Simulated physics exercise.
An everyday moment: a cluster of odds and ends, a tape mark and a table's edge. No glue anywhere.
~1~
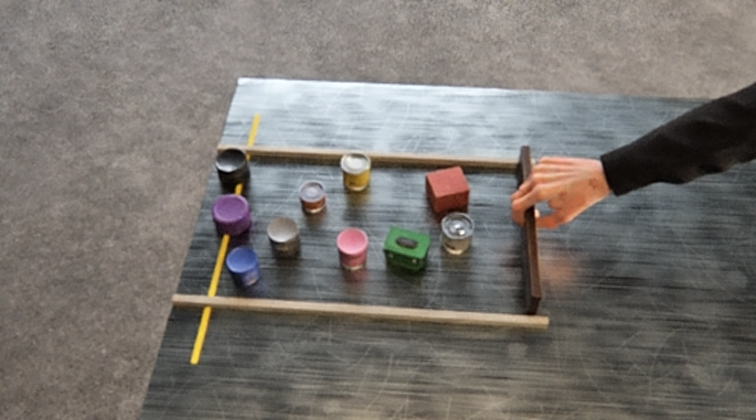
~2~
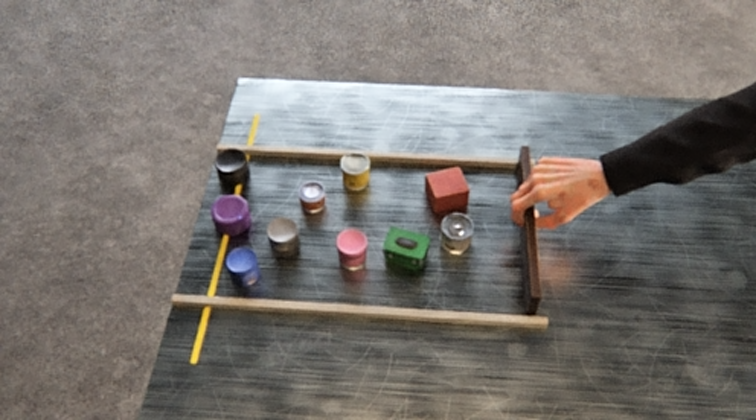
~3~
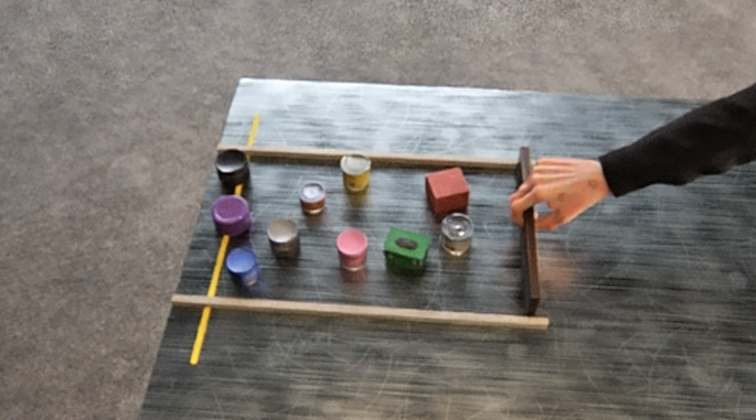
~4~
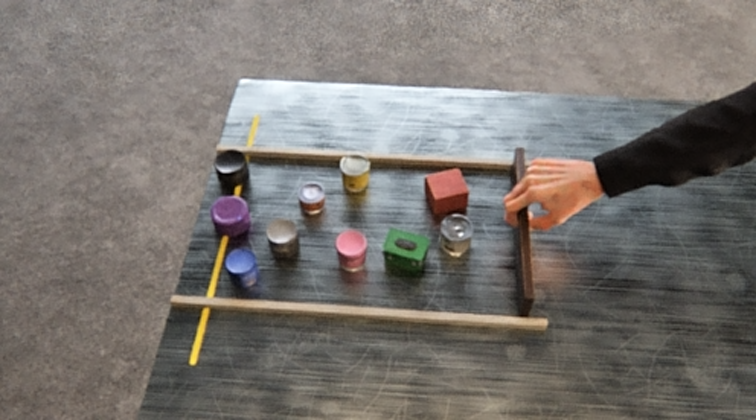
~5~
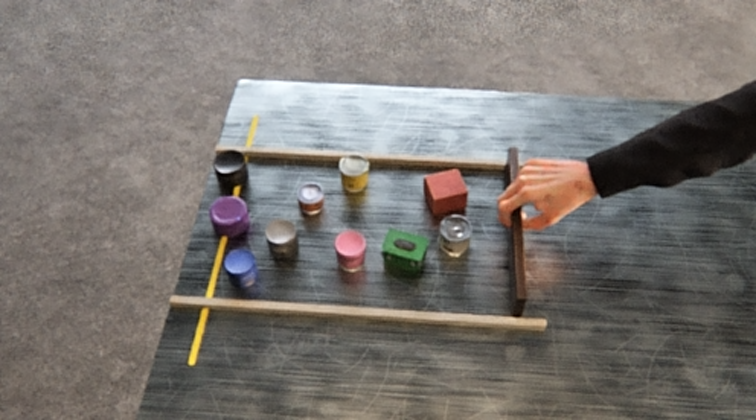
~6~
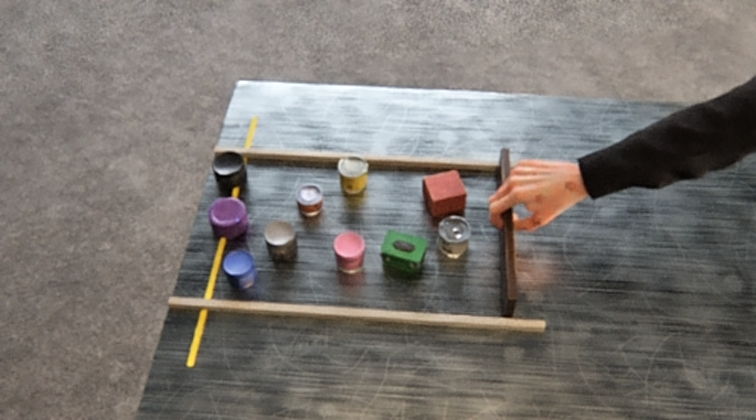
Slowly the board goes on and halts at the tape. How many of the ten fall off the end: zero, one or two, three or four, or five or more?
Here the number that fall off is five or more.
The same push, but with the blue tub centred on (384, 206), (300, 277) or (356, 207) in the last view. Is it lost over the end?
Place by place, it holds on; is kept; remains up.
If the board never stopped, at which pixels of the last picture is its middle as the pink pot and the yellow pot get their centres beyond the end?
Its middle is around (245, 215) and around (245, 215).
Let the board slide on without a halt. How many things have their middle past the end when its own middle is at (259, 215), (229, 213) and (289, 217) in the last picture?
Place by place, 1, 5 and 0.
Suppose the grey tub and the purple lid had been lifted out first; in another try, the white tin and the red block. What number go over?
Fallen: 3, and 3 in the other try.
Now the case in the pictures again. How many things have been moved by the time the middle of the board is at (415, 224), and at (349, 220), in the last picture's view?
3 and 7.
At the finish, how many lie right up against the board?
The number is 5.
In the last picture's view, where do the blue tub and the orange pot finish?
The blue tub stops around (193, 281); the orange pot around (218, 201).
Soon after, none off yet; black tub at rest near (230, 170); purple lid at rest near (228, 218); blue tub at rest near (240, 270).
Then, none off yet; black tub moved about its own width near (199, 169); purple lid moved a little near (218, 208); blue tub moved about its own width near (217, 282).
At rest, the number that fall off is five or more; fallen, pink pot, yellow pot, grey tub, purple lid and black tub.
